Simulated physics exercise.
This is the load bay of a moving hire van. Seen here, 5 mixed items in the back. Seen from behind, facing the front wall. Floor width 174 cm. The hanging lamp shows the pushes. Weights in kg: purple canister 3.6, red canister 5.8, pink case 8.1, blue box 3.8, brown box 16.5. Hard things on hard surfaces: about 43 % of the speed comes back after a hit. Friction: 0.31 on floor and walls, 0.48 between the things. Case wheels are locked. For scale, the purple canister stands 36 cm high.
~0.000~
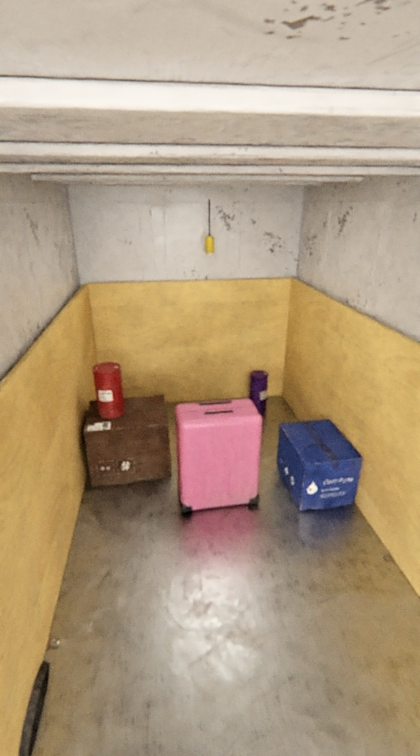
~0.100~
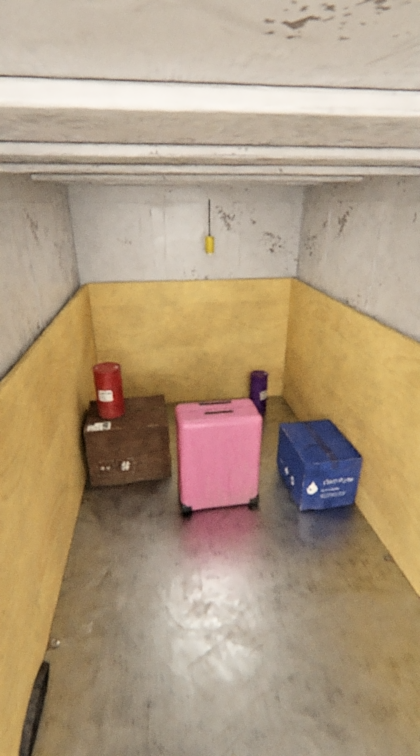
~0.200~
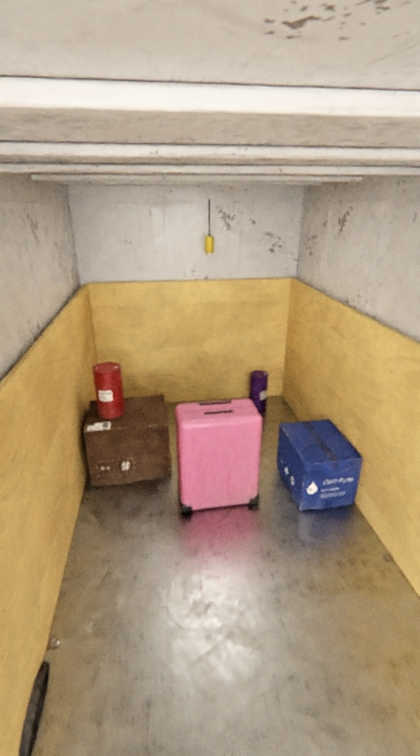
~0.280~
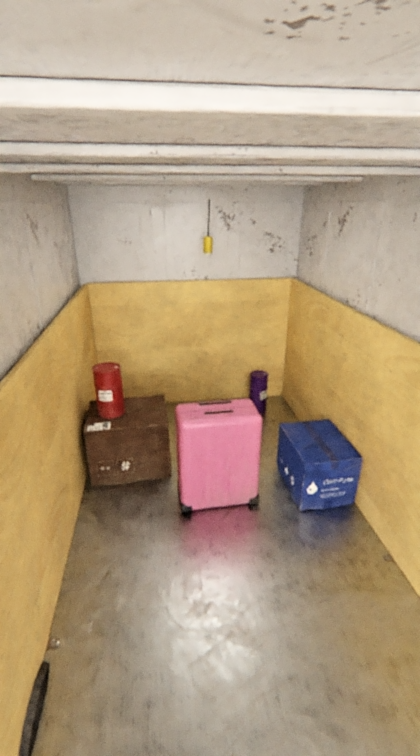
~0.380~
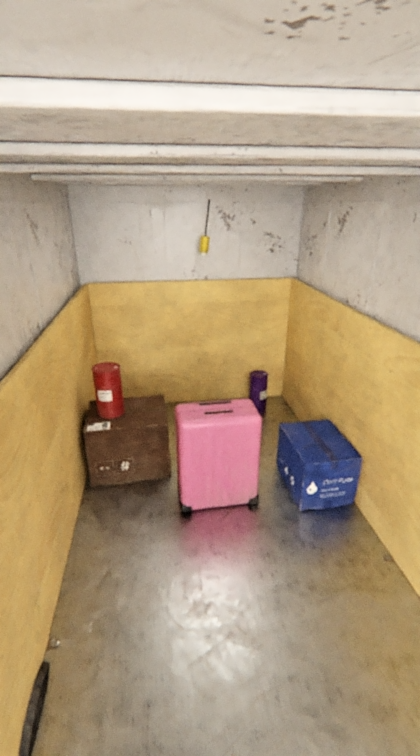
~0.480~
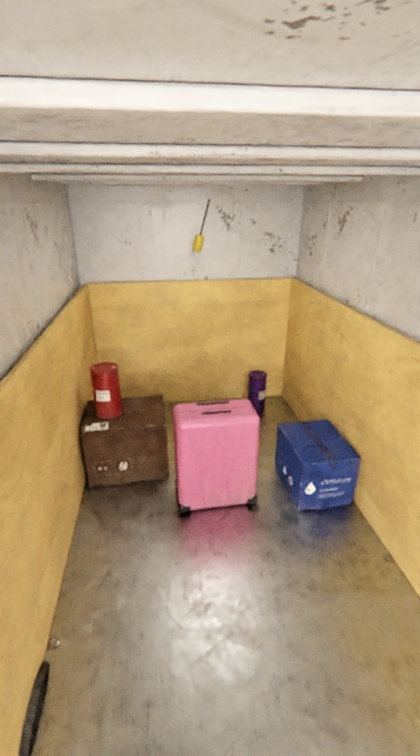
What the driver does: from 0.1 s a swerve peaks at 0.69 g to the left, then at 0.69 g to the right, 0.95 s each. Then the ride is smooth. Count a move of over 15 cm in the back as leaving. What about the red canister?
The red canister ends elsewhere.
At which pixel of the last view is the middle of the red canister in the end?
Around (179, 385).
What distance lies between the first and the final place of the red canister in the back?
Some 48 cm.
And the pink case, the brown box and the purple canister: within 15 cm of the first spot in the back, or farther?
The pink case holds its spot; the brown box ends elsewhere; the purple canister holds its spot.
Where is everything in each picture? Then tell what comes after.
The first picture shows steady run; red canister (109, 390); purple canister (258, 392).
The second picture shows steady run; blue box (316, 463); brown box (130, 438).
The third picture shows force 0.15 g left; purple canister (258, 392); pink case (217, 455).
The fourth picture shows force 0.26 g left; blue box (315, 463); brown box (130, 438).
The fifth picture shows force 0.41 g left; purple canister (258, 392); pink case (217, 455).
The sixth picture shows force 0.55 g left; red canister (107, 390); blue box (314, 463).
After 1.08 s, force 0.04 g right; red canister moved 11 cm near (92, 391); purple canister moved 48 cm; blue box moved 47 cm.
After 1.78 s, force 0.32 g right; red canister moved 17 cm near (135, 388); pink case moved 25 cm; blue box moved 24 cm.
In the end (2.6 s), not toppled but over 15 cm from the start, red canister and brown box; the other 3 under 15 cm from the start. In the last view, red canister near (179, 385).
